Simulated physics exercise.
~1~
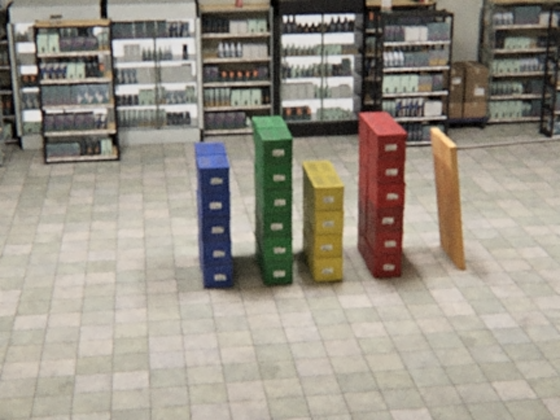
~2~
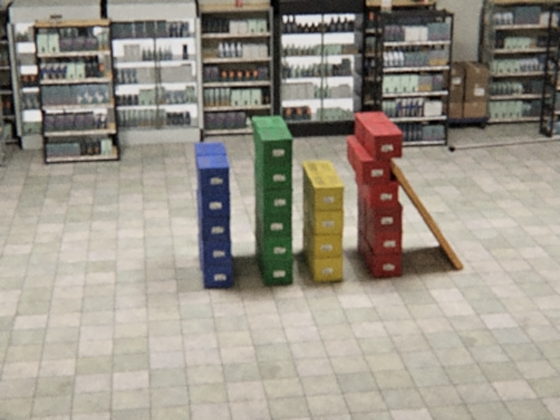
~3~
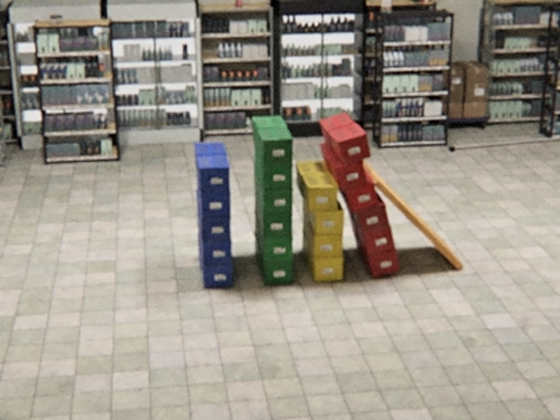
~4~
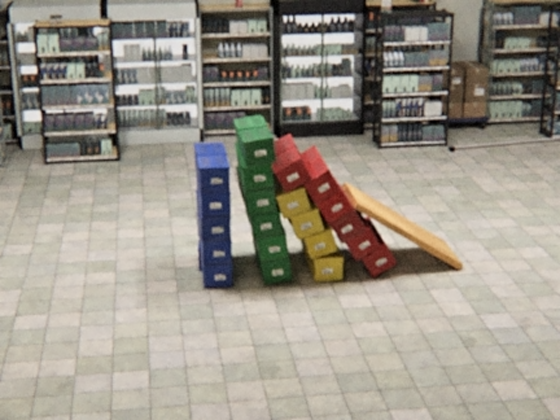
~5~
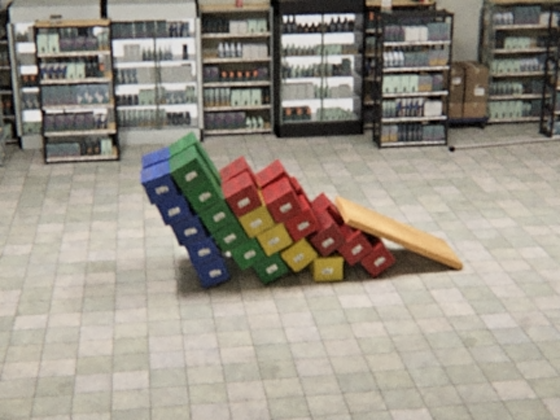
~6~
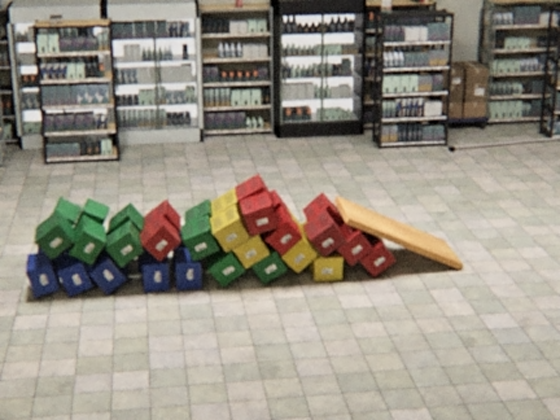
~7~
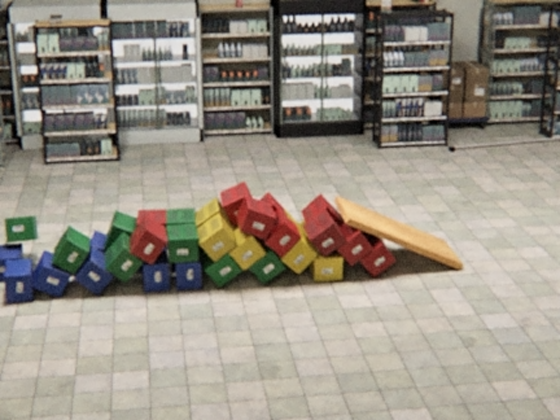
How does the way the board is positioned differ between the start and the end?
At the start the board stands upright to the right of the red totes. By the end it is down on its side, sloping against the fallen red totes.
